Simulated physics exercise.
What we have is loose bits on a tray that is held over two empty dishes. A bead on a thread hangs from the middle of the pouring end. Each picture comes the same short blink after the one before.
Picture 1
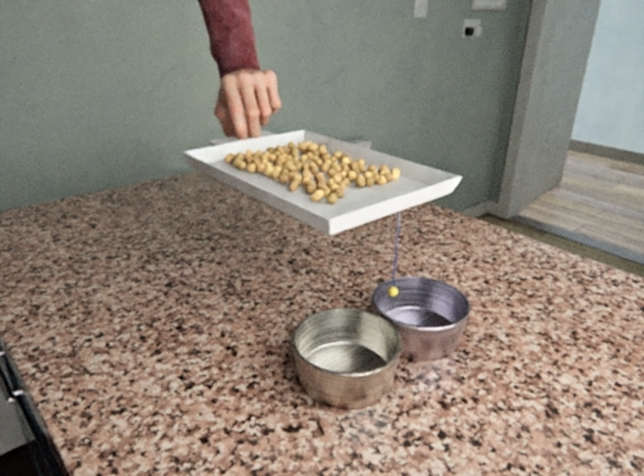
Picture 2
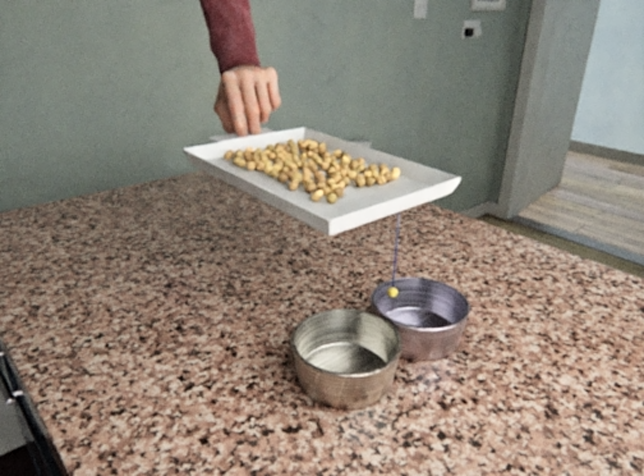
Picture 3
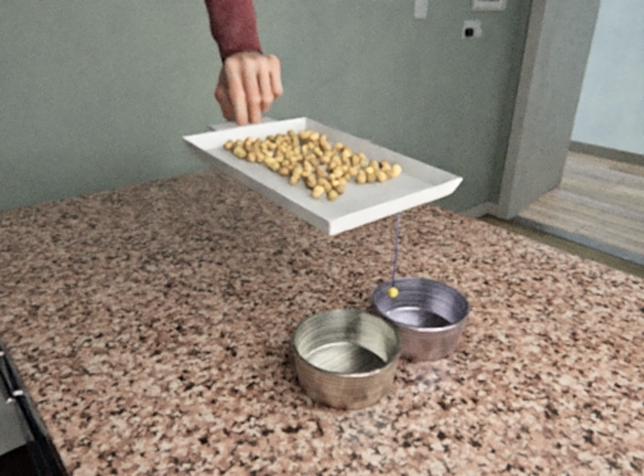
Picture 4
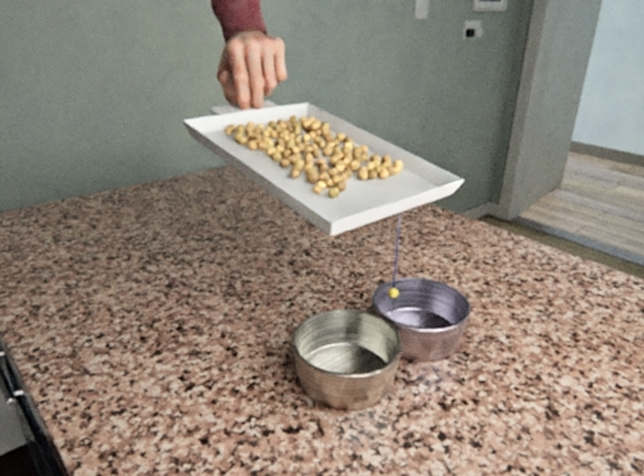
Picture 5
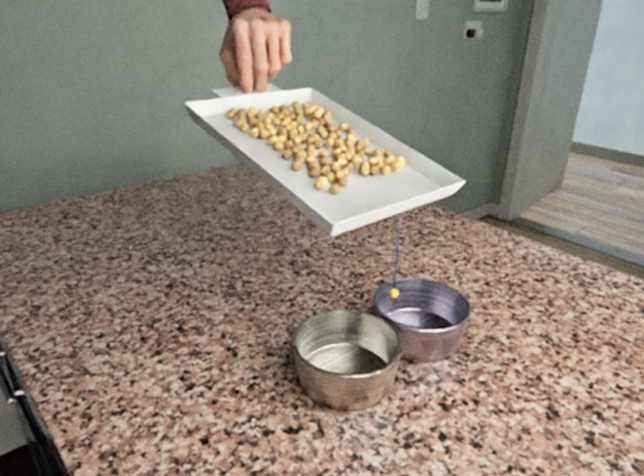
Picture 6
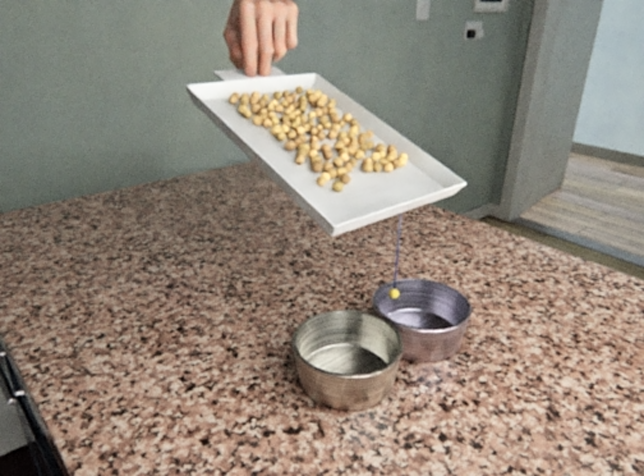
To begin with, a hand holds a white tray of dried chickpeas nearly level above two empty metal dishes on a speckled countertop, a yellow bead hanging beneath its near end. The hand then steadily raises the far end, tilting the tray clearly toward the dishes while the chickpeas stay bunched on it.
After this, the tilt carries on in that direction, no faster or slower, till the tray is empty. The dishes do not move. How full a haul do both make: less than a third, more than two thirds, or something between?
Caught overall: From one third to two thirds.
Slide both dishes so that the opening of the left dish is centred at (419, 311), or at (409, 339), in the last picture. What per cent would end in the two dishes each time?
Near 50 % and 90 %.
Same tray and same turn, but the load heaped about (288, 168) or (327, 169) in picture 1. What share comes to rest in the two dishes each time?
First some 50, then 50 per cent.
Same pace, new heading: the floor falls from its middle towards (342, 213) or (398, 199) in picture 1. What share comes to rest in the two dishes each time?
The first gives 90 %, the second 50 %.
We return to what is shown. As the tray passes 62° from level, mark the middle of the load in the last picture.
Roughly at (409, 192).
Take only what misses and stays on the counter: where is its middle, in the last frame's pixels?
Near (493, 374).
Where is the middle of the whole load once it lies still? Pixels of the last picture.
Near (432, 347).
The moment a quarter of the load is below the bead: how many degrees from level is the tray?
At about 100°.
Soon, tray tipped steeply; nearly all on the tray; a stray few in the air.
A while on, tray tipped right over; about two thirds on the tray; a stray few in the left dish; a small part in the right dish; a small part outside both; about a quarter in the air.
Towards the end, tray tipped past a quarter turn; about a quarter in the left dish; about a third in the right dish; about half outside both.
Finally, tray tipped past a quarter turn; about a quarter in the left dish; about a third in the right dish; about half outside both.
